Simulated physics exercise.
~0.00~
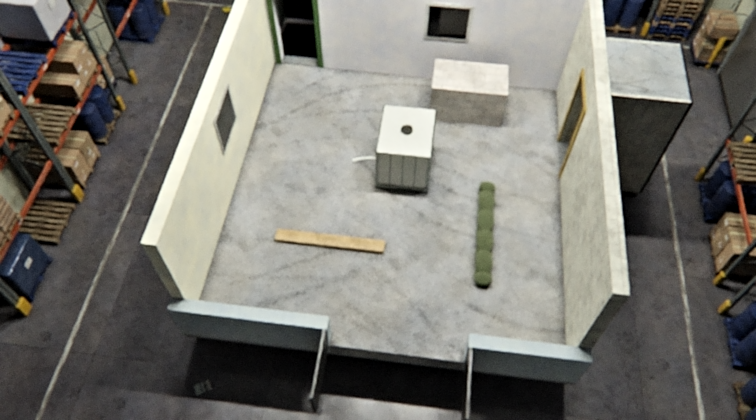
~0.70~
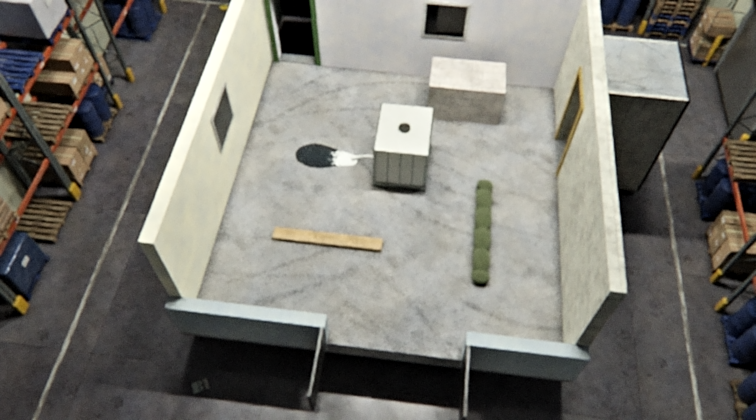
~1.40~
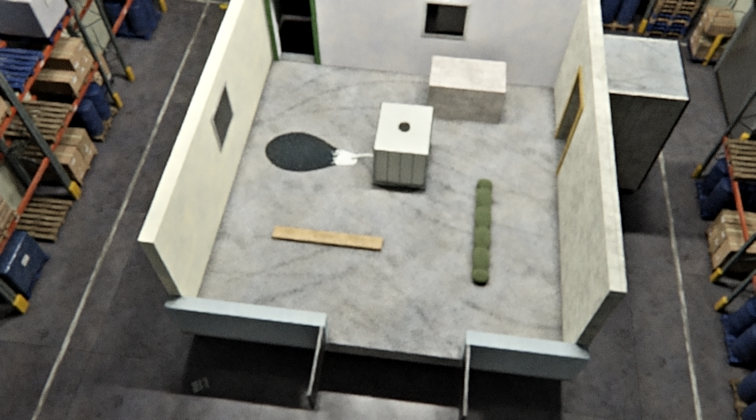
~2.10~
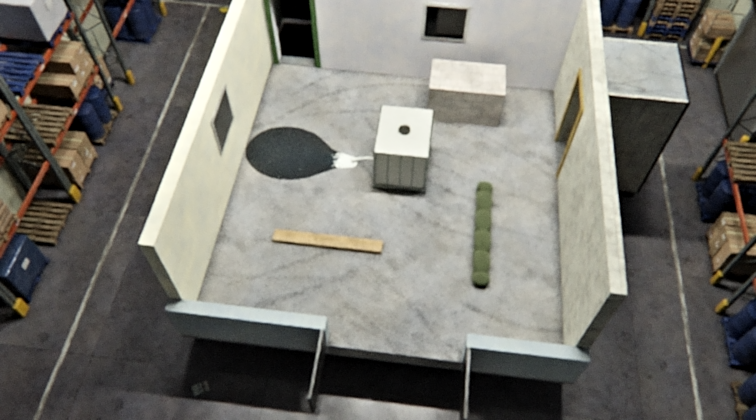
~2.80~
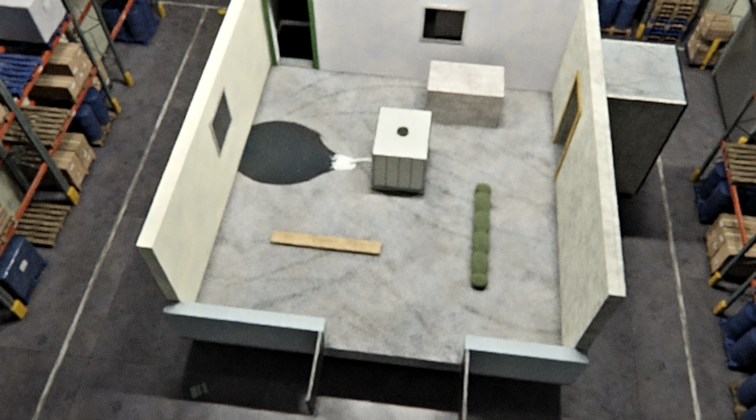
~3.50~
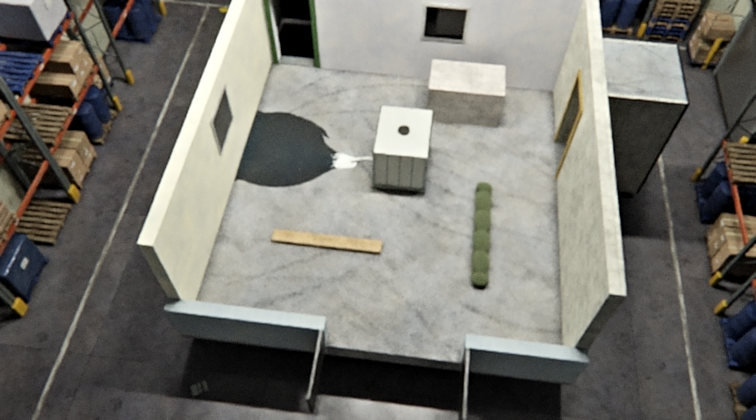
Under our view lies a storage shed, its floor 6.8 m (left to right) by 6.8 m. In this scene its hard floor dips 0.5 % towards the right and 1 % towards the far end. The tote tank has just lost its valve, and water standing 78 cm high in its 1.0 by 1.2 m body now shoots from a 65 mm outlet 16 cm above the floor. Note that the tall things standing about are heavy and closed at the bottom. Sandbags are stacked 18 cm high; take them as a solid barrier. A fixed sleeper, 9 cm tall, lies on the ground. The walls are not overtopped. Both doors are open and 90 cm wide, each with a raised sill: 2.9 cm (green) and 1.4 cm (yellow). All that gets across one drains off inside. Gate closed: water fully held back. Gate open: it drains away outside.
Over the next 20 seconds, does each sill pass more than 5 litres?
My prediction: Green door: Under; yellow door: Under.
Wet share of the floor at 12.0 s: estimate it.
I'd guess around 20 in a hundred.
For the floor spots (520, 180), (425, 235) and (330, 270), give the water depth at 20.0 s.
Roughly 0.0, 0.0 and 0.0 cm.
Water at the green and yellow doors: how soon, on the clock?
Green at 7.5 seconds, yellow not in the 20 s.
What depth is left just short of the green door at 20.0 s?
2.5 cm.
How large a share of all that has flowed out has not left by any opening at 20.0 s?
About 100 in a hundred.
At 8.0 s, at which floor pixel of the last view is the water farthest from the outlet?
In the last view, it's close to (271, 65).
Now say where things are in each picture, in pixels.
The jet has just started at (368, 158); the ground is still dry, in the first picture.
From the spout at (365, 156) the water has spread over 0.5 m2; its tip is at (298, 158), and it is 1.1 cm deep on average, in the second picture.
From the spout at (365, 155) the water has spread over 1.2 m2; its tip is at (272, 142), and it is 0.9 cm deep on average, in the third picture.
From the spout at (365, 158) the water has spread over 2.0 m2; its tip is at (249, 147), and it is 0.9 cm deep on average, in the fourth picture.
The jet leaves at (364, 160); the sheet reaches (251, 128), 3.0 m away, and wets 2.5 m2, in the fifth picture.
The jet leaves at (365, 159); the sheet reaches (256, 112), 3.1 m away, and wets 2.9 m2, in the sixth picture.
After 5.0 s water covers 10 % of the floor and is deepest (3 cm) near (252, 151); green door not reached, yellow door not reached.
After 8.0 s water covers 15 % of the floor and is deepest (3 cm) near (252, 151); green door 1.5 cm at the sill, 0 L in, yellow door not reached.
After 12.0 s water covers 20 % of the floor and is deepest (3 cm) near (244, 151); green door 2.4 cm at the sill, 0 L in, yellow door not reached.
After 16.0 s water covers 25 % of the floor and is deepest (3 cm) near (252, 151); green door 2.5 cm at the sill, 0 L in, yellow door not reached.
After 20.0 s water covers 30 % of the floor and is deepest (3 cm) near (252, 151); green door 2.6 cm at the sill, 0 L in, yellow door not reached.
